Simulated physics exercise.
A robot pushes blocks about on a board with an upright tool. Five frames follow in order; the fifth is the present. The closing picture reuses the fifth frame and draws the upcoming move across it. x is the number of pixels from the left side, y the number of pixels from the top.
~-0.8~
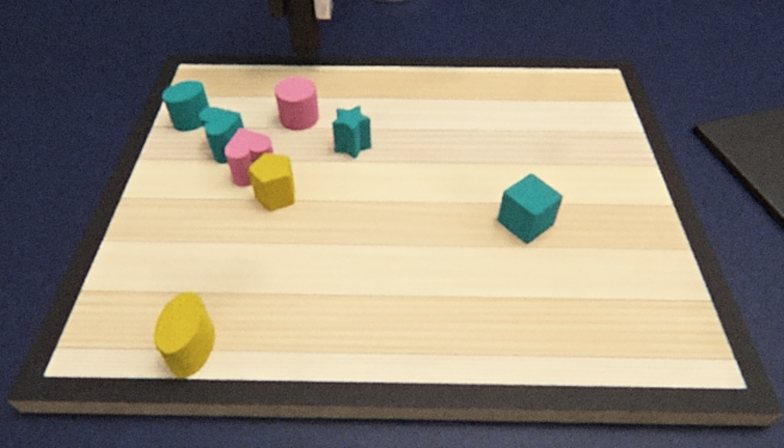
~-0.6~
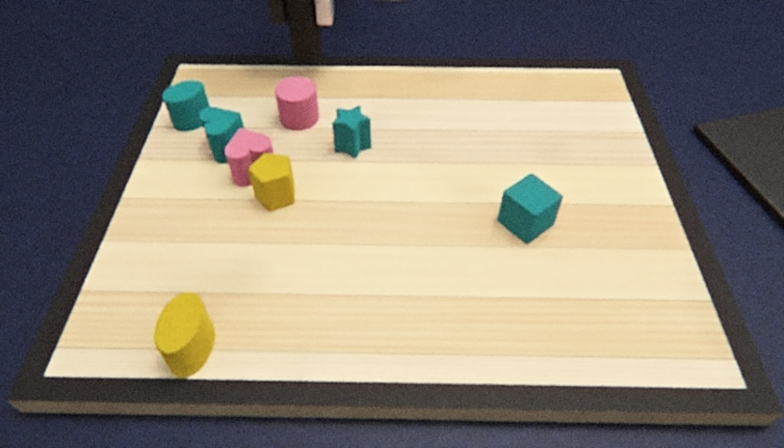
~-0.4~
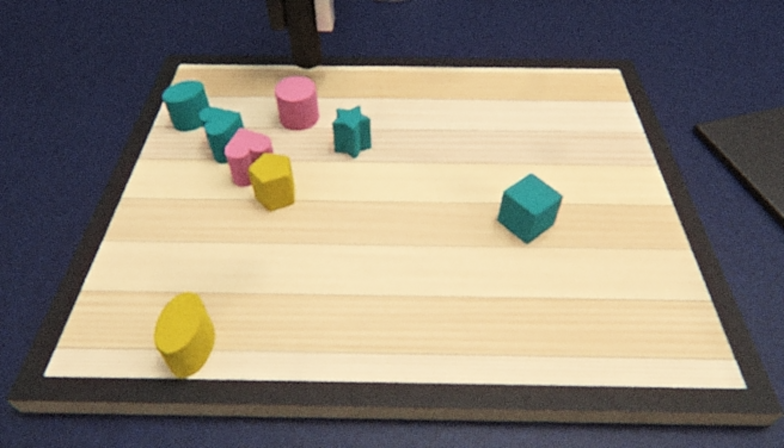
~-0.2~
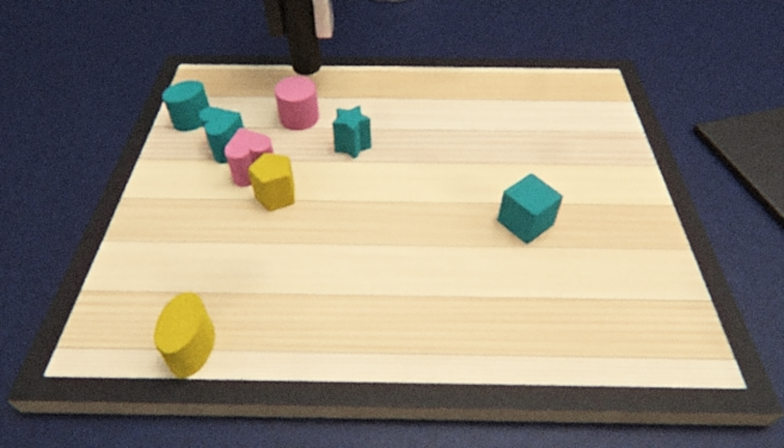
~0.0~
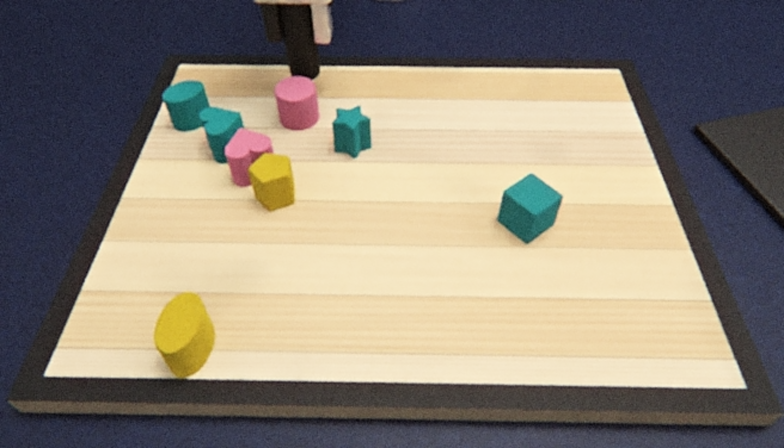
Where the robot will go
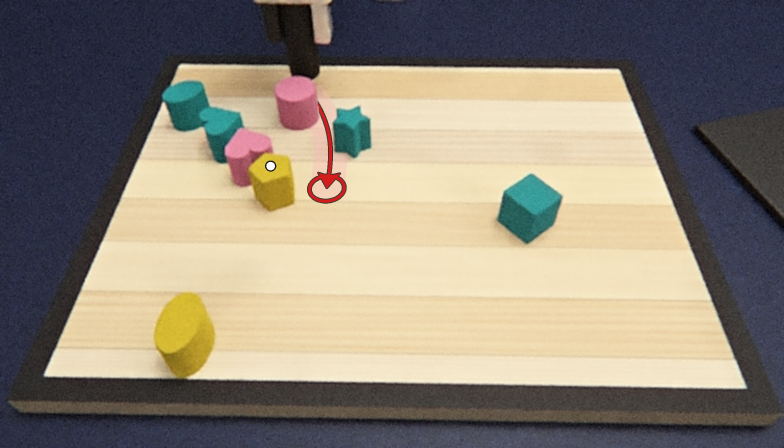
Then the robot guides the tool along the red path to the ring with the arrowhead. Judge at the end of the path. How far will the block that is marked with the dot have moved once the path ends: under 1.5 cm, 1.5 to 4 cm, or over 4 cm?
It is going to finish within 1.5 cm of where it is now.
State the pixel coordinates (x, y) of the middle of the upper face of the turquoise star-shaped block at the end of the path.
If I read the scene right, the answer is (361, 131).
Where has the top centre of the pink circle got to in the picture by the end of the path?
The centre of its top face lies at (287, 113).
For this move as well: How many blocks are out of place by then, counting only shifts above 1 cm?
My best guess is that a pair of blocks move over 1 cm.
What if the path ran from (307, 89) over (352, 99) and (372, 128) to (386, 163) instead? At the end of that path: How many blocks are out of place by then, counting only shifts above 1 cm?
Displaced: One.
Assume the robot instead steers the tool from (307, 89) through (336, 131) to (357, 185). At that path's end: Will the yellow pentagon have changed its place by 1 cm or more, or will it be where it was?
The block you're asking about stays where it is.
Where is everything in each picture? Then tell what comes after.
In the first picture, lower end of the tool (307, 49), tops of blocks, yellow pentagon (271, 166), pink circle (295, 88), turquoise star-shaped block (351, 116).
In the second picture, tool (308, 56), blocks as before.
In the third picture, tool (308, 62), blocks as before.
In the fourth picture, tool (307, 68), blocks as before.
In the fifth picture, tool (305, 74), yellow pentagon (271, 166), pink circle (295, 88), turquoise star-shaped block (351, 116).
The drawn path runs from (307, 89) by way of (323, 117) and (331, 150) to (327, 188); the dot is on the yellow pentagon.
On the path given first. One third of the way, tool (322, 102); pink circle (291, 104).
Two thirds of the way, tool (329, 135); pink circle (287, 113); turquoise star-shaped block (361, 126), turned 50° anticlockwise.
At the end, tool (325, 173); yellow pentagon not moved; pink circle (287, 113); turquoise star-shaped block (361, 131), turned 85° anticlockwise.
